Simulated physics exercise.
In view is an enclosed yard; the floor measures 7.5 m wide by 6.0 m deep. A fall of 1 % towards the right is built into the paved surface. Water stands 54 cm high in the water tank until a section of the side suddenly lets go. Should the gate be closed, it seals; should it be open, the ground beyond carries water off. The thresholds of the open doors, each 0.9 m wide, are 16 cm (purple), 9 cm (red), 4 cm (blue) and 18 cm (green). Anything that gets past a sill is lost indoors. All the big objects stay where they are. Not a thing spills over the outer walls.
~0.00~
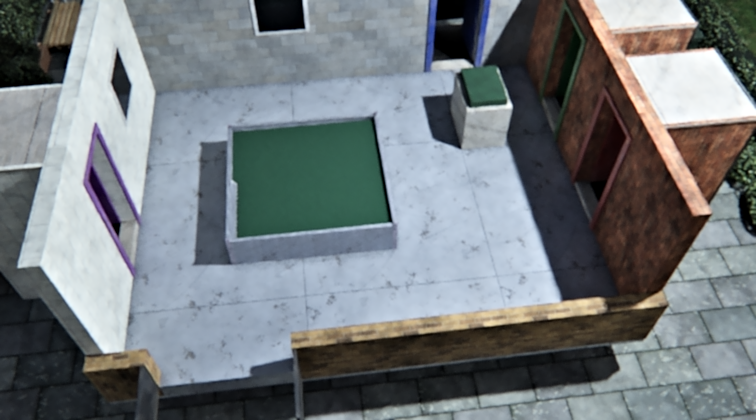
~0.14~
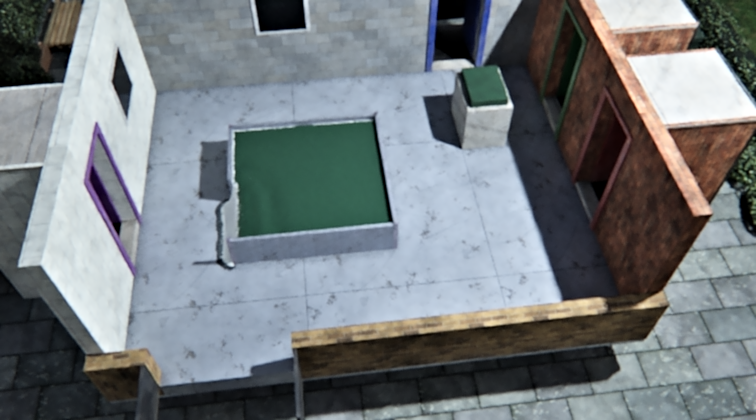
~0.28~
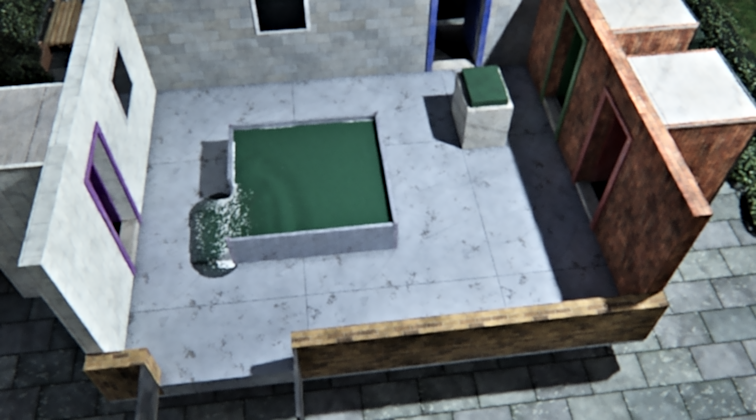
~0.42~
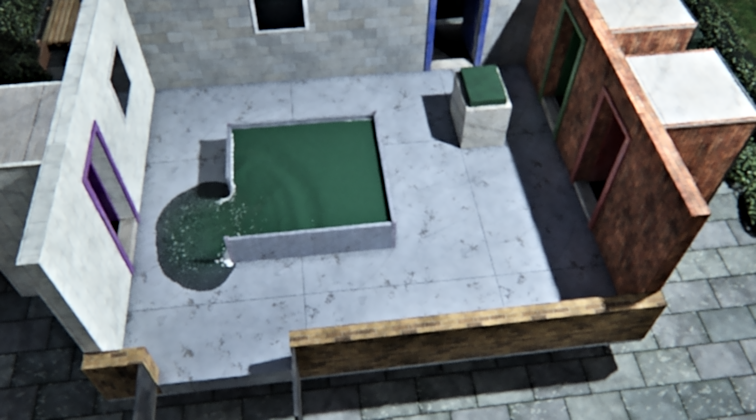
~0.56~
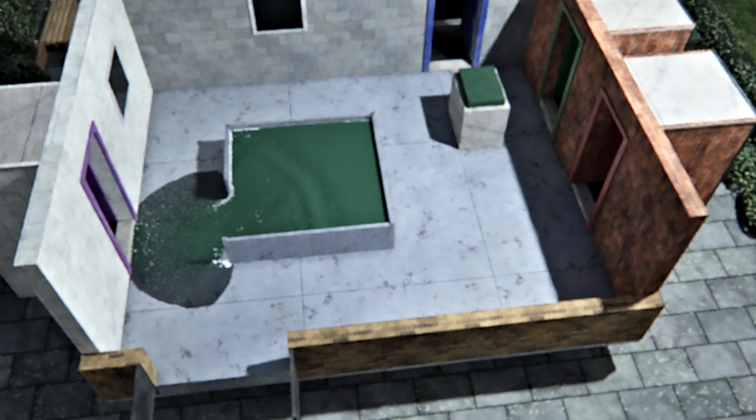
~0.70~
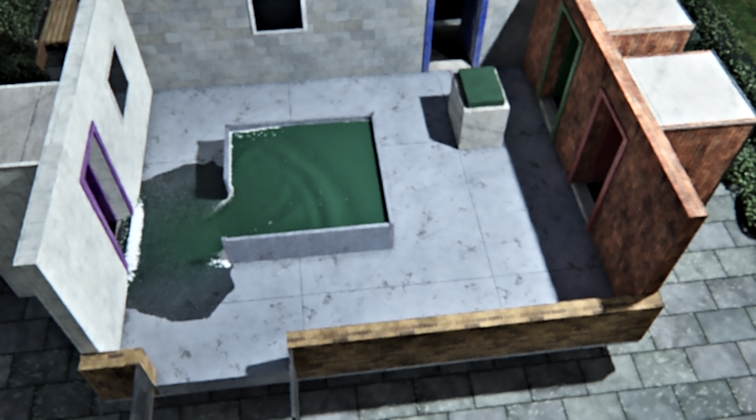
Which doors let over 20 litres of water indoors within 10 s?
The purple door: Over 20 litres, the red door: 20 litres or less, the blue door: 20 litres or less, the green door: 20 litres or less.
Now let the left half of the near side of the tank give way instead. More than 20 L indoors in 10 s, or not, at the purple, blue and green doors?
Purple short, blue short, green short.
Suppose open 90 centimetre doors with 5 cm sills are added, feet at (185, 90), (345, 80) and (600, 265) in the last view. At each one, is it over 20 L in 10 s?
More, less, less.
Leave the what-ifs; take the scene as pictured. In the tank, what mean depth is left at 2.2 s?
The mean depth is around 37 cm.
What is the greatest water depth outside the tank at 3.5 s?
Up to near 30 cm.
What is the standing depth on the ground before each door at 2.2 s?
Depths: Purple door 35 cm, red door 0 cm, blue door 0 cm, green door 0 cm.
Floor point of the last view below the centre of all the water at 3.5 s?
Its balance point sits around (259, 212).
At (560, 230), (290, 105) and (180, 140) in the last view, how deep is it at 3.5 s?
Around 0 cm, 1 cm and 5 cm.
After 1.4 s water covers 15 % of the floor and is deepest (34 cm) near (132, 257); purple door 33 cm at the sill, 48 L in, red door not reached, blue door not reached, green door not reached.
After 2.2 s water covers 20 % of the floor and is deepest (38 cm) near (117, 373); purple door 35 cm at the sill, 131 L in, red door not reached, blue door not reached, green door not reached.
After 3.5 s water covers 35 % of the floor and is deepest (30 cm) near (119, 361); purple door 26 cm at the sill, 238 L in, red door not reached, blue door not reached, green door not reached.
After 6.0 s water covers 70 % of the floor and is deepest (20 cm) near (117, 373); purple door 19 cm at the sill, 282 L in, red door not reached, blue door 2 cm at the sill, 0 L in, green door not reached.
After 10.0 s water covers 90 % of the floor and is deepest (11 cm) near (117, 373); purple door 10 cm at the sill, 286 L in, red door 6 cm at the sill, 0 L in, blue door 4 cm at the sill, 0 L in, green door 6 cm at the sill, 0 L in.
